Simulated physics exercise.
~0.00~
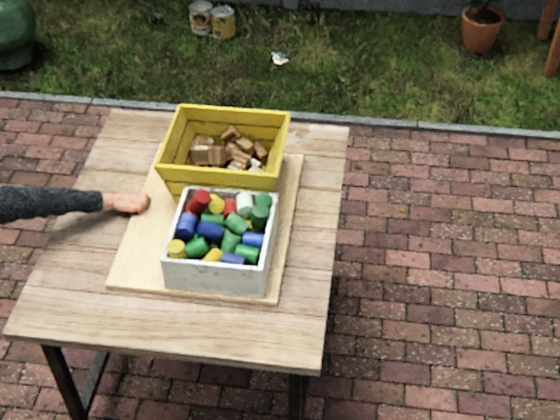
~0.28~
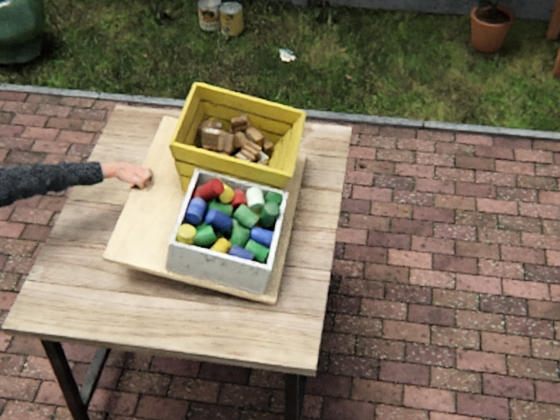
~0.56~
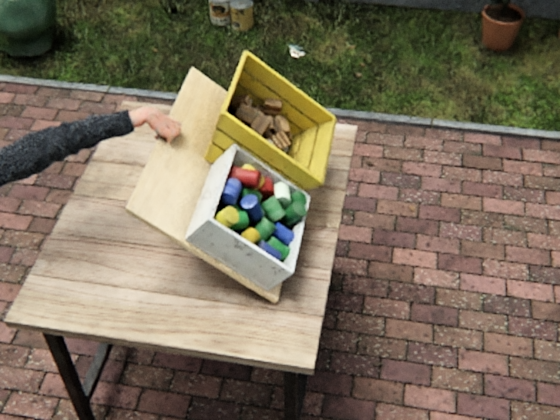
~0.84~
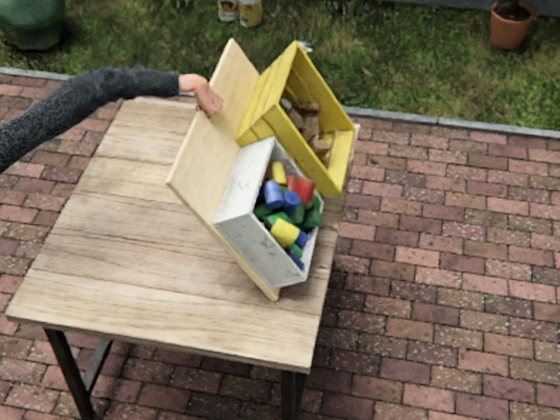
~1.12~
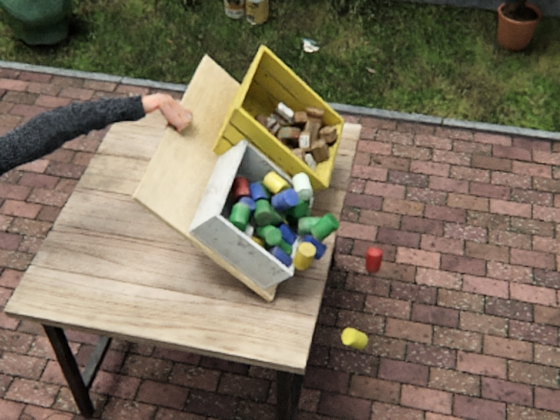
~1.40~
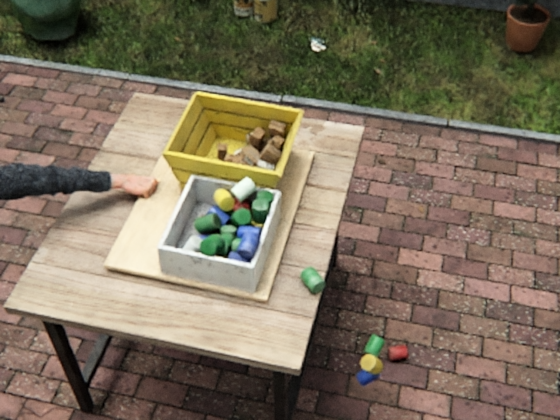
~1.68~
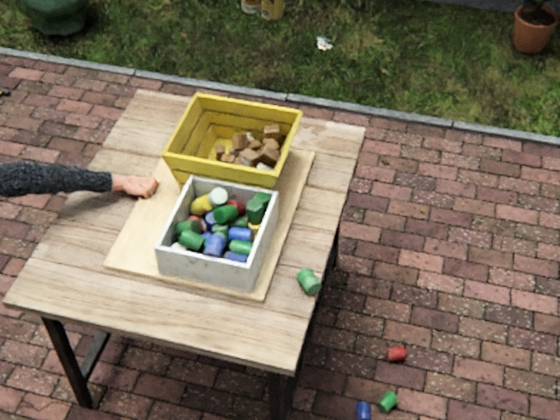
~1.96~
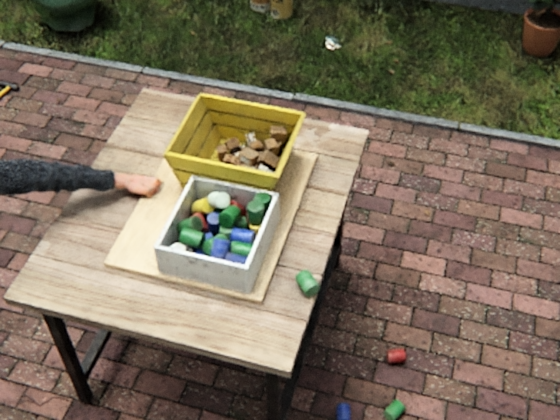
A hand tipped up the left side of a board holding a yellow box and a white box, and several colourful little jars spilled from the white one before it was lowered flat, leaving the yellow box's brown pieces all still inside.
